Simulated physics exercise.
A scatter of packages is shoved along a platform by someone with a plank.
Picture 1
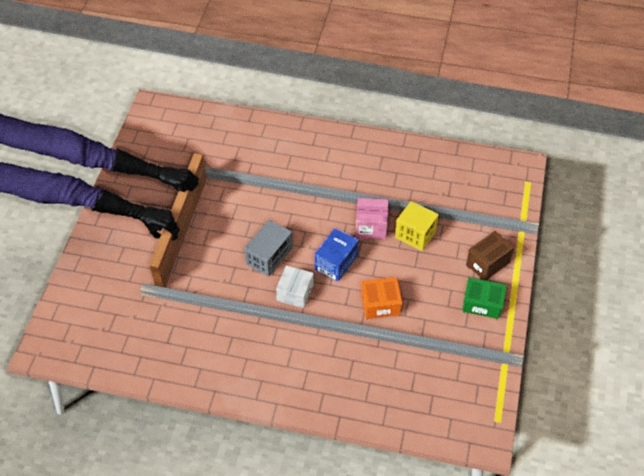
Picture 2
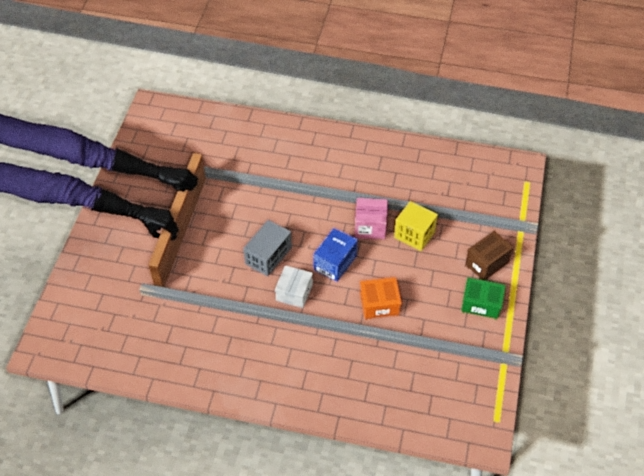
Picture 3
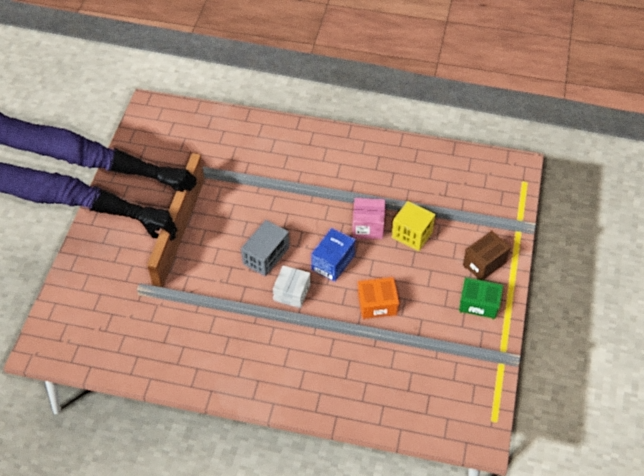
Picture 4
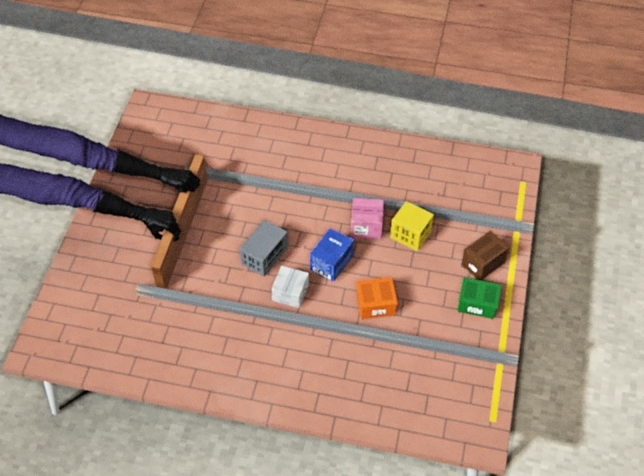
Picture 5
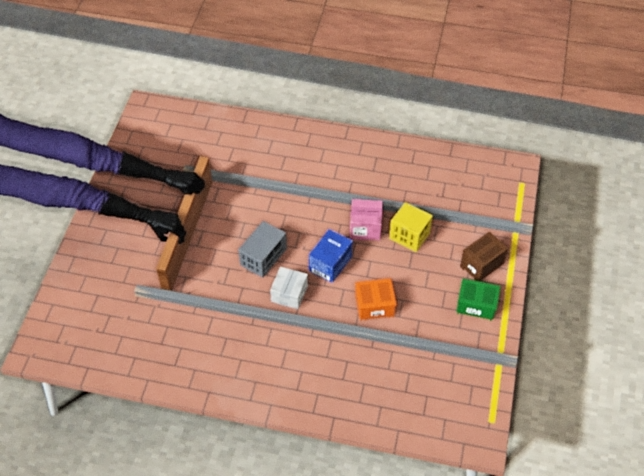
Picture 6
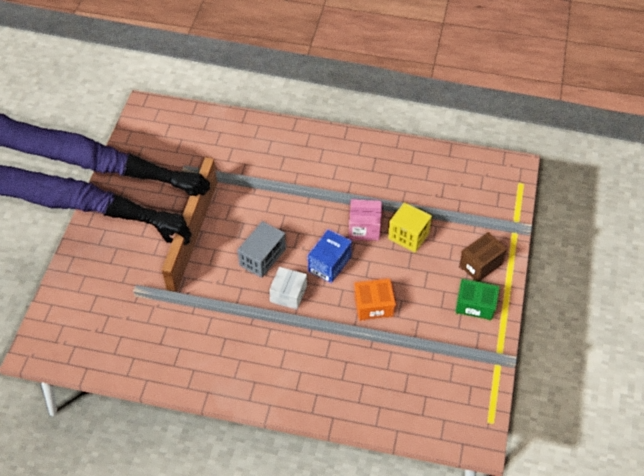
The clip opens on colorful crates and boxes scattered across a brick-patterned platform between two gray rails, with a yellow tape line at the right. Two purple-sleeved arms with black gloves hold a wooden plank at the left, then slide it slightly rightward, without touching the packages, which stay essentially still.
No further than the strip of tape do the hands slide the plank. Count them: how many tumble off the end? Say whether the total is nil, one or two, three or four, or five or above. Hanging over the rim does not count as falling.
It is going to spill five or more of them.
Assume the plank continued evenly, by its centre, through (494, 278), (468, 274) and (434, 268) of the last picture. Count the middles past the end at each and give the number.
Per position: 5 / 2 / 0.
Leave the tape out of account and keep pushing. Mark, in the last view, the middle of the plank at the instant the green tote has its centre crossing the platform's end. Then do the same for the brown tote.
Estimated middle: (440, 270), and (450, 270) for the other.
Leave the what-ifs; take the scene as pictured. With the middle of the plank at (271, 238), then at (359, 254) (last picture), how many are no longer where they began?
In order, the tallies are 1 and 6.
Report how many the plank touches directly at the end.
1 of them.
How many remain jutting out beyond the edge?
In total, 1 of them.
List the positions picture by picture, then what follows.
Green tote (484, 299); brown tote (490, 257); yellow crate (417, 226); plank (180, 220); tape (514, 292), in the first frame.
Brown tote (489, 257); blue box (336, 255), in the second frame.
Yellow crate (413, 226); white box (292, 287), in the third frame.
Green tote (479, 299); pink parcel (367, 219), in the fourth frame.
Brown tote (484, 258); orange tote (375, 300), in the fifth frame.
Green tote (477, 300); brown tote (483, 258); yellow crate (410, 228); plank (191, 224); tape (507, 293), in the sixth frame.
Soon after, none off yet; green tote at rest near (477, 300); brown tote at rest near (483, 258); yellow crate at rest near (410, 228).
After that, none off yet; green tote at rest near (477, 300); brown tote at rest near (483, 258); yellow crate displaced a little near (423, 228).
And then, none off yet; green tote displaced about its own width near (526, 305); brown tote displaced about its own width near (525, 265); yellow crate displaced well along near (502, 241).
In the end, the number that fall off is five or more; gone, grey crate, blue box, pink parcel, orange tote, yellow crate, brown tote and green tote.
